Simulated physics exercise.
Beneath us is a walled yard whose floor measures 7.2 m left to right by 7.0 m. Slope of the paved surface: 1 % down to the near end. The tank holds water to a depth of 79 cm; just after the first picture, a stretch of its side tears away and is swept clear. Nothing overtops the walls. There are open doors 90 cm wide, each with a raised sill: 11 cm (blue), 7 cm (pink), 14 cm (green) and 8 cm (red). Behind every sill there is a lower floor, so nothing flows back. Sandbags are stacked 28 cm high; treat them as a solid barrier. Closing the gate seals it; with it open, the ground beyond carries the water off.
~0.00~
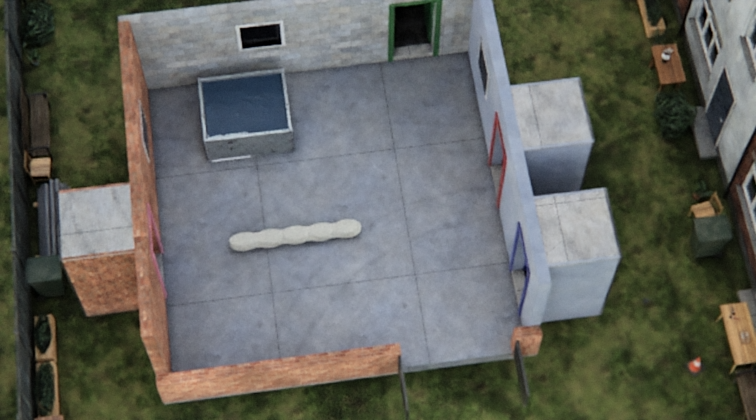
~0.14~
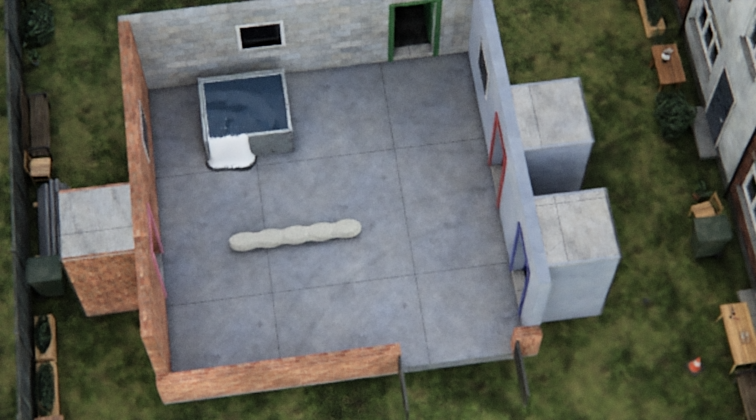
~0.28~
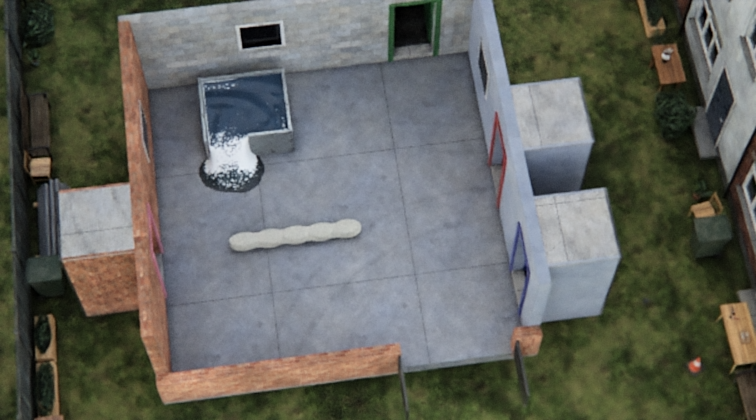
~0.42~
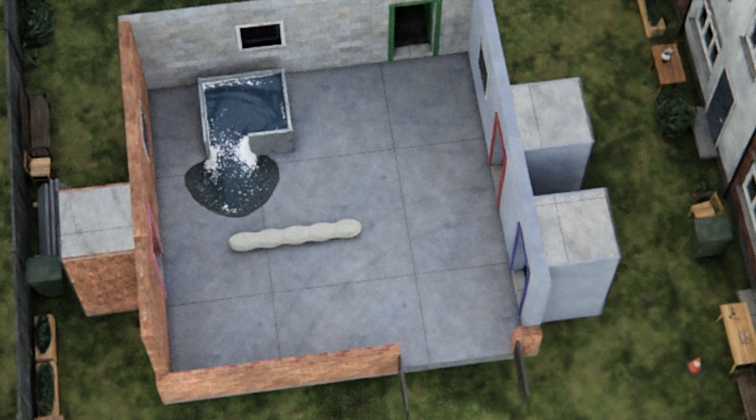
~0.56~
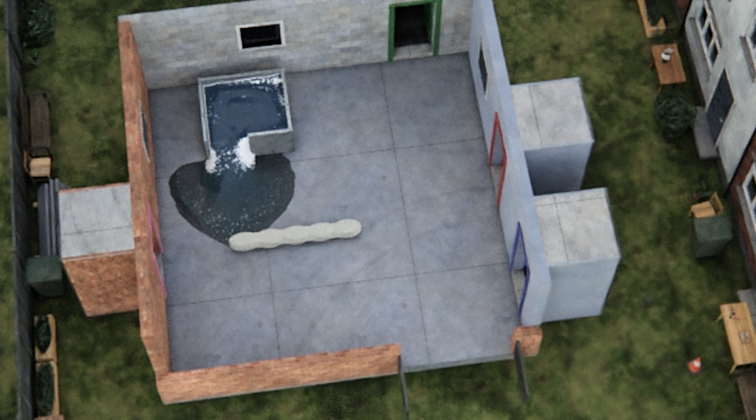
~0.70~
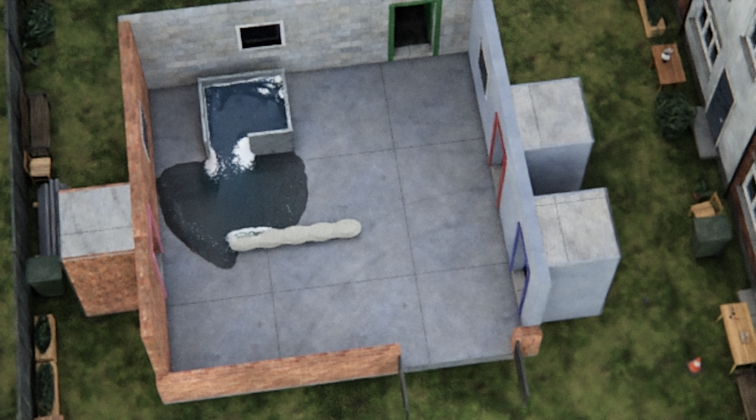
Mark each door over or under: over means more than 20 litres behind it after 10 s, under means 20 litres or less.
Blue door under, pink door over, green door under, red door under.
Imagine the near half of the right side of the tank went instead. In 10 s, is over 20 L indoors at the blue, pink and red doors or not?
Door blue stays within, door pink stays within, door red goes beyond.
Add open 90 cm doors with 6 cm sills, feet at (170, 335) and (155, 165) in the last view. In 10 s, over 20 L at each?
Result in order - more than that, then not enough.
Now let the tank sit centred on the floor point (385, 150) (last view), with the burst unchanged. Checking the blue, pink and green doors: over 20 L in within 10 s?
Blue stays inside, pink stays inside, green stays inside, judged against that limit.
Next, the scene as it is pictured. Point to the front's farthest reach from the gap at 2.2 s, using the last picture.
Somewhere around (174, 386).
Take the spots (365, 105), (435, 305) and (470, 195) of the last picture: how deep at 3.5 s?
About 0, 0 and 2 cm respectively.
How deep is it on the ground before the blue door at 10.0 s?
It's some 7.0 centimetres deep.
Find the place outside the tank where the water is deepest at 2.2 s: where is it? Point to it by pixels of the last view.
Close to (173, 378).
After 1.4 s water covers 20 % of the floor and is deepest (36 cm) near (246, 231); blue door not reached, pink door 15 cm at the sill, 0 L in, green door not reached, red door not reached.
After 2.2 s water covers 30 % of the floor and is deepest (44 cm) near (173, 378); blue door not reached, pink door 12 cm at the sill, 19 L in, green door not reached, red door not reached.
After 3.5 s water covers 50 % of the floor and is deepest (26 cm) near (200, 383); blue door not reached, pink door 14 cm at the sill, 45 L in, green door not reached, red door 11 cm at the sill, 0 L in.
After 6.0 s water covers 75 % of the floor and is deepest (14 cm) near (174, 386); blue door 11 cm at the sill, 1 L in, pink door 9 cm at the sill, 82 L in, green door not reached, red door 5 cm at the sill, 4 L in.
After 10.0 s water covers 85 % of the floor and is deepest (8 cm) near (174, 386); blue door 7 cm at the sill, 3 L in, pink door 4 cm at the sill, 85 L in, green door 2 cm at the sill, 0 L in, red door 5 cm at the sill, 4 L in.
